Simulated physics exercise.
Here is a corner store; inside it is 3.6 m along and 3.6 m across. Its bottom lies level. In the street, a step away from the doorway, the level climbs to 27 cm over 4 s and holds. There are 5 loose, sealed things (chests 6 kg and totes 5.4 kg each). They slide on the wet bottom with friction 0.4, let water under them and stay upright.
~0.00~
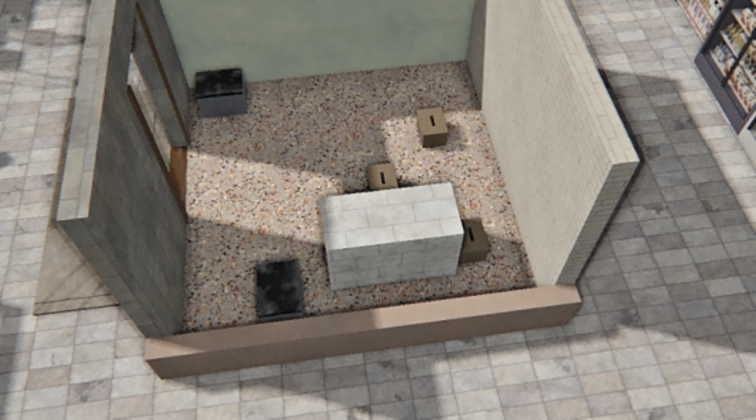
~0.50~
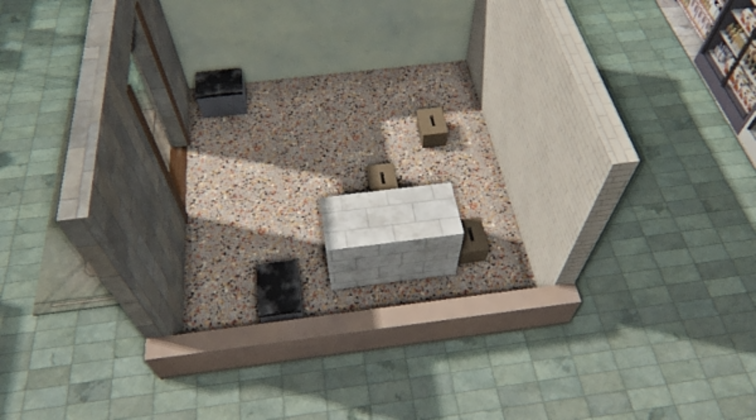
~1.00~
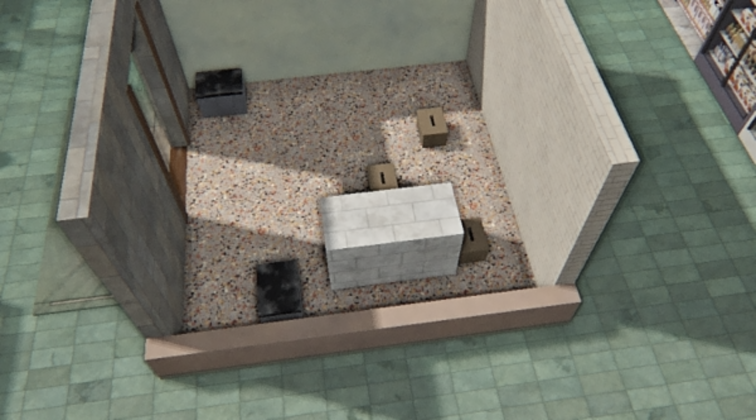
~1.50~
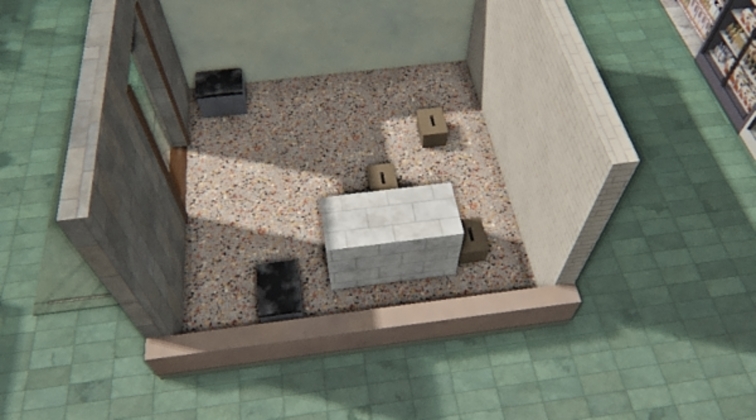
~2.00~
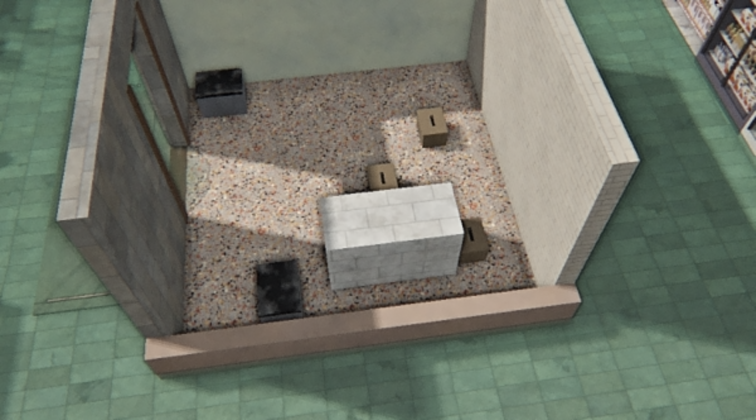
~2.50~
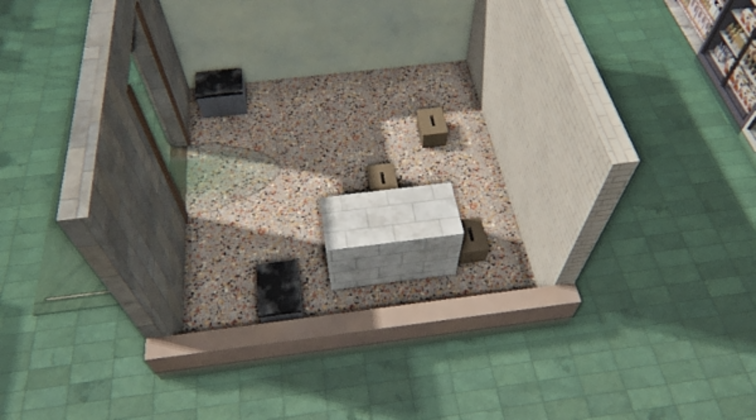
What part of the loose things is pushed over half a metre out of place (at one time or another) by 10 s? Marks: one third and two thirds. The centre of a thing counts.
It is one to two thirds.
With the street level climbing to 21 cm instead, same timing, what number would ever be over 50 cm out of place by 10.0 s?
In that case 4 of them.
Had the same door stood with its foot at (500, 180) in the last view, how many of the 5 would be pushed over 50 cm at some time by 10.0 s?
In that case 5 of them.
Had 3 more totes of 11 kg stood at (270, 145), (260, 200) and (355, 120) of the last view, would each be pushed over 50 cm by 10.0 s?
In that order: More, over, past it.
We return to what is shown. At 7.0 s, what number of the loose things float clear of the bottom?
I count 2.
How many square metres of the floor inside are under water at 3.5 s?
Some 4.5 m2.
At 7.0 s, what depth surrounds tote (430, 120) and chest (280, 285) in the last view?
About 15 and 3 cm.
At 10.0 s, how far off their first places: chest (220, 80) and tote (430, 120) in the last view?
In that order: 20 cm, 60 cm.
After 3.5 s 0 of 5 are over 50 cm from their spots; 0 afloat.
After 4.5 s 0 of 5 are over 50 cm from their spots; 0 afloat.
After 7.0 s 1 of 5 are over 50 cm from their spots; 2 afloat.
After 10.0 s 3 of 5 are over 50 cm from their spots, and 3 have been at some point; 5 afloat.
